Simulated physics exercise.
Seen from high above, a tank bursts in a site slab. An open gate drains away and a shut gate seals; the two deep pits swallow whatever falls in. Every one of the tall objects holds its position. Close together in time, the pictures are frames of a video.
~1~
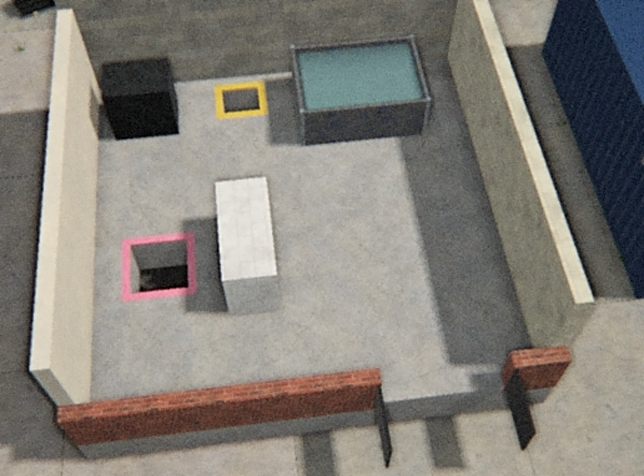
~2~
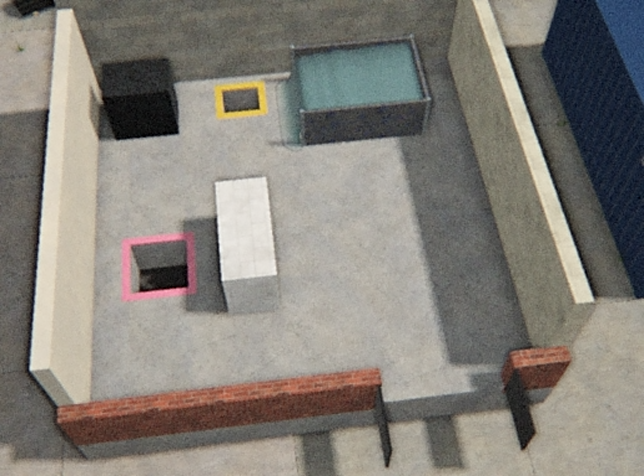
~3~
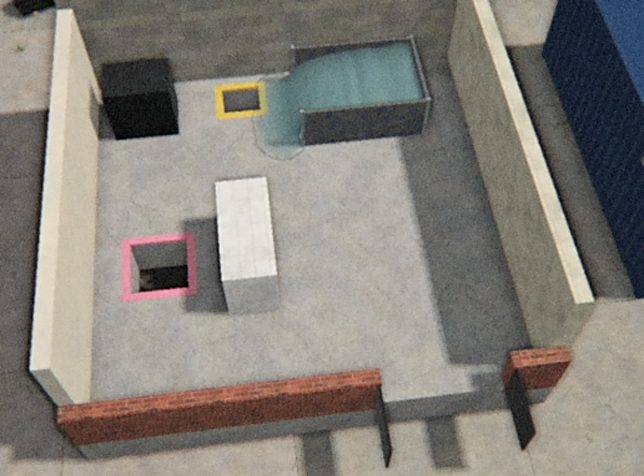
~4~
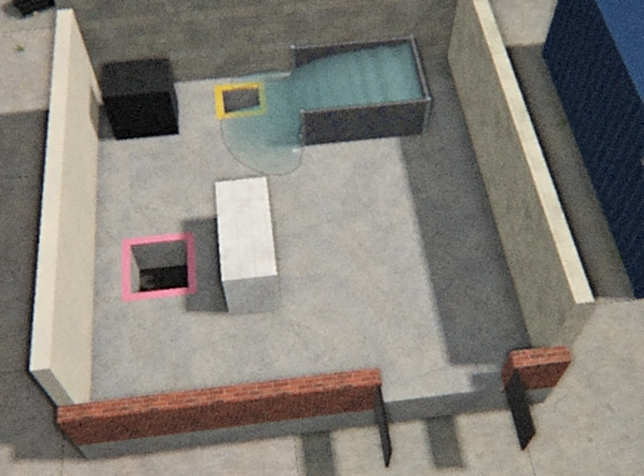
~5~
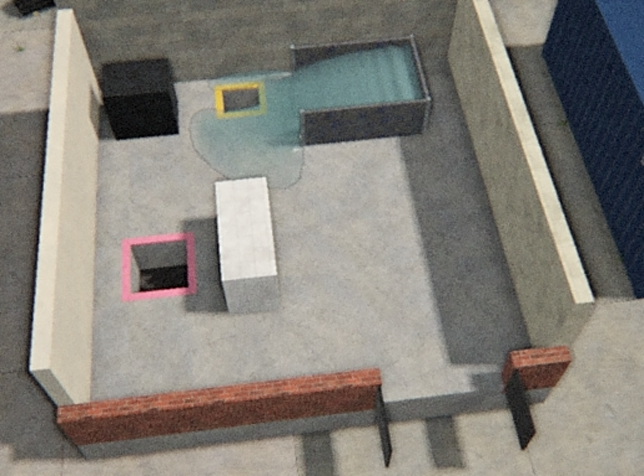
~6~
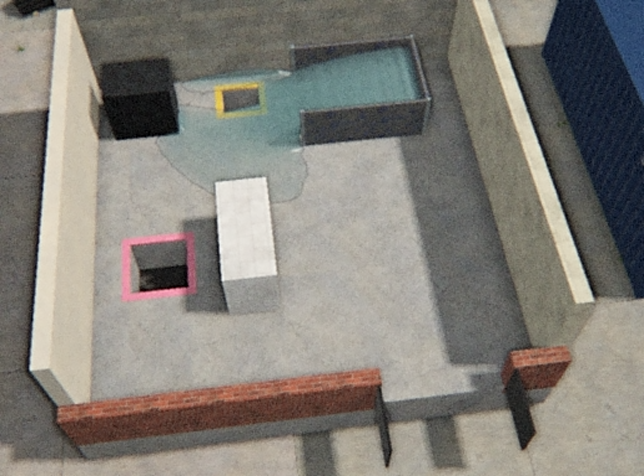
The clip opens on a high view of a walled concrete slab with a full tank at the back, a dark block, a white block and two framed openings. Water bursts from the tank's left side, spreads leftward around the yellow-framed opening, then fans out toward both blocks.
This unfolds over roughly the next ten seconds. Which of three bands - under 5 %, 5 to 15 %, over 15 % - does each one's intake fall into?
Bands: The gate falls in the under 5 % band; the yellow pit falls in the over 15 % band; the pink pit falls in the over 15 % band.
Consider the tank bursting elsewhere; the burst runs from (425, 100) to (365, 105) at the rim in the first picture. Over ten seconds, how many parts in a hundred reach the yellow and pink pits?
The yellow pit gets 0 per cent and the pink pit 4 per cent.
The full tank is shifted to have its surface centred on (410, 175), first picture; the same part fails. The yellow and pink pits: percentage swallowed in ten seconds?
After ten seconds: Yellow pit at 15 percent, pink pit at 20 percent.
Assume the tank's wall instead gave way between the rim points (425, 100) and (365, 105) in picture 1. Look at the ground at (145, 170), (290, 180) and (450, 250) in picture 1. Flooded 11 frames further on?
In the order asked: Out of reach, out of reach, sodden.
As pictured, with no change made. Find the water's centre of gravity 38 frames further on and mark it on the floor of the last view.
I would point to (224, 195).
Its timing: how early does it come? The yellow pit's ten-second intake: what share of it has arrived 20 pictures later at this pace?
Roughly 70 %.
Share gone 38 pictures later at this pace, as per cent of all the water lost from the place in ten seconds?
My guess would be around 80 percent.
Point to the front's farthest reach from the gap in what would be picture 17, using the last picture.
I'd go with roughly (93, 323).
A moment on, water covers 25 % of the floor; the gate 0 %, the yellow pit 14 %, the pink pit 0 %.
Next, water covers 30 % of the floor; the gate 0 %, the yellow pit 24 %, the pink pit 2 %.
Then, water covers 40 % of the floor; the gate 0 %, the yellow pit 32 %, the pink pit 8 %.
Later, water covers 50 % of the floor; the gate 0 %, the yellow pit 40 %, the pink pit 17 %.
In the end, water covers 65 % of the floor; the gate 0 %, the yellow pit 46 %, the pink pit 23 %.
